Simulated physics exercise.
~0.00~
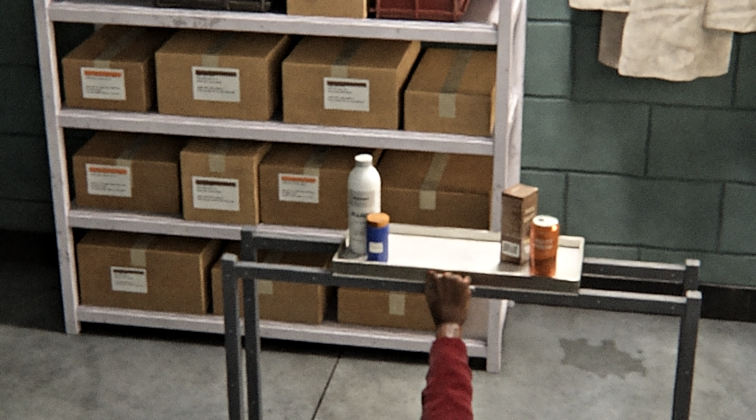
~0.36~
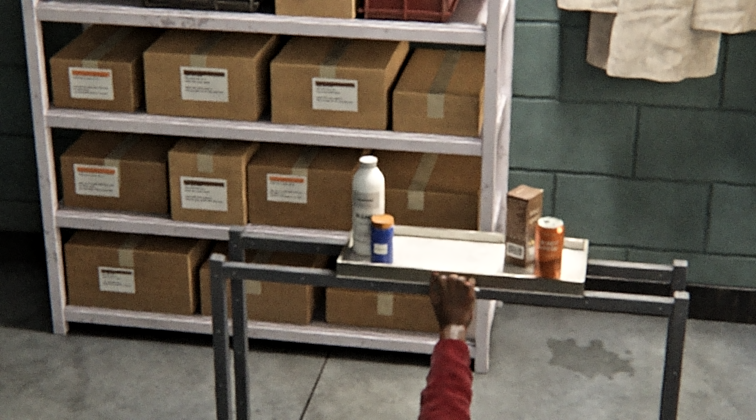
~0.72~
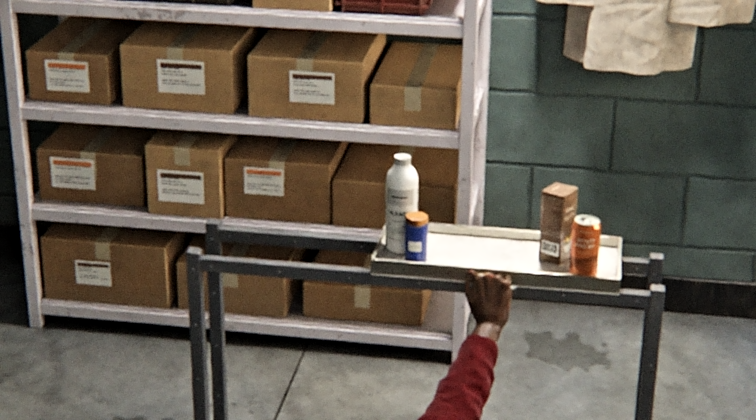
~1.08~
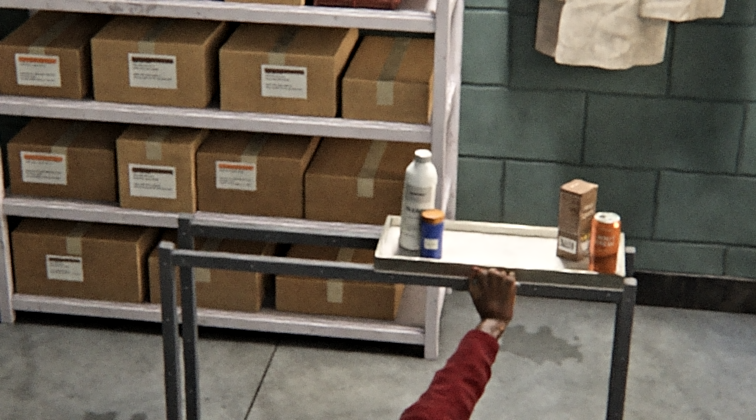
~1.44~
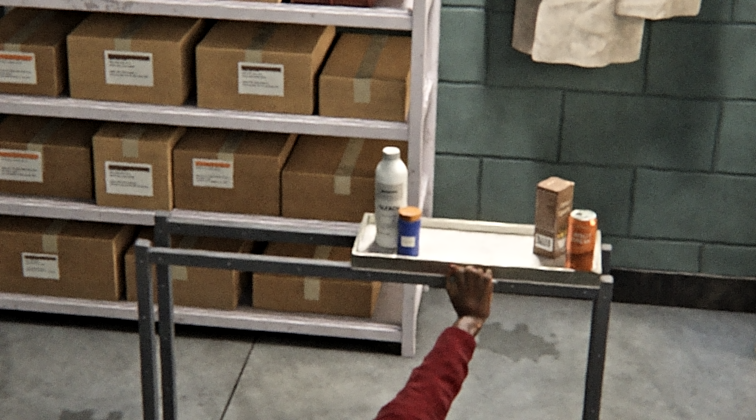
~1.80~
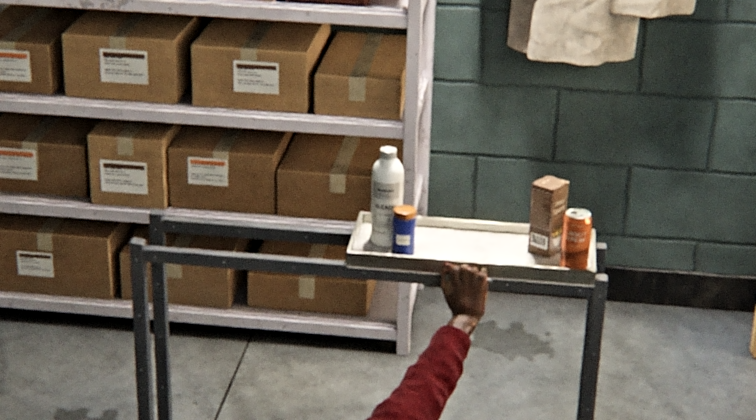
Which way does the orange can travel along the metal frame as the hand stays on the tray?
The orange can moves to the right, carried along with the sliding tray.
